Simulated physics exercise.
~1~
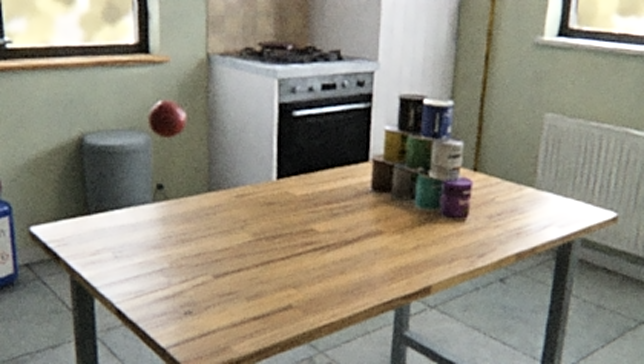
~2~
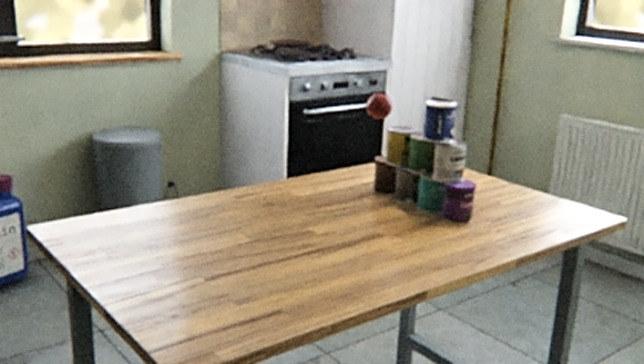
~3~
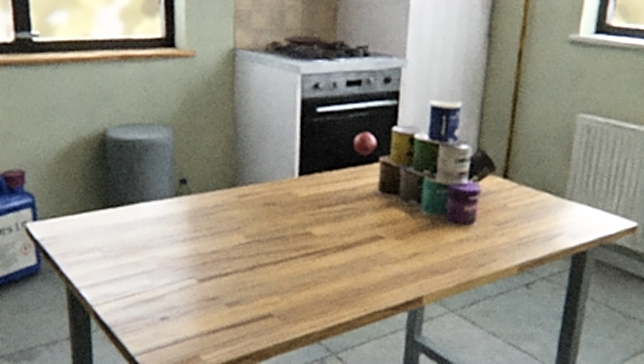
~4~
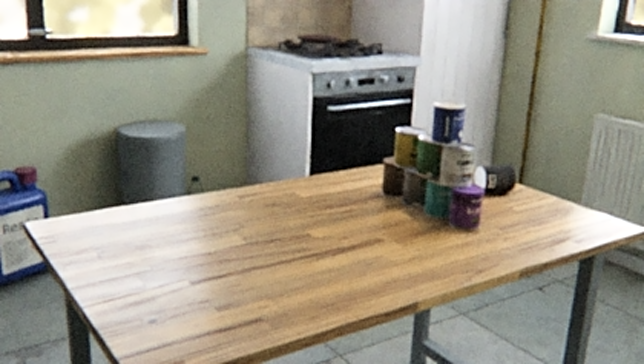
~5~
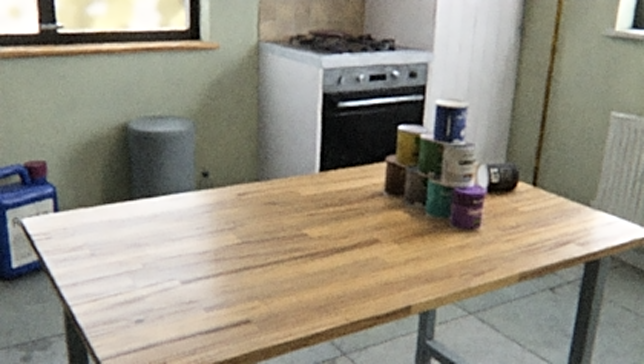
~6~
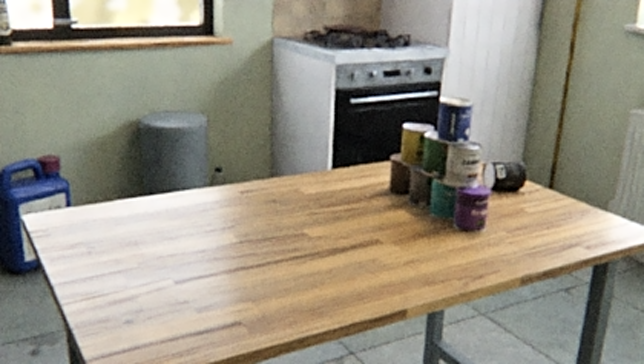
At the start, a red ball hangs in the air to the left of a pile of colourful tins on a wooden table, with a stove behind. The ball flies right and reaches the top of the pile, where the black tin is knocked from its place beside the blue one. The ball then drops back slightly to the left as the black tin tips down behind the right side of the pile. The ball goes out of sight, and the black tin comes to rest on its side on the tabletop. The other tins, including the green one, remain stacked as the view drifts slightly.
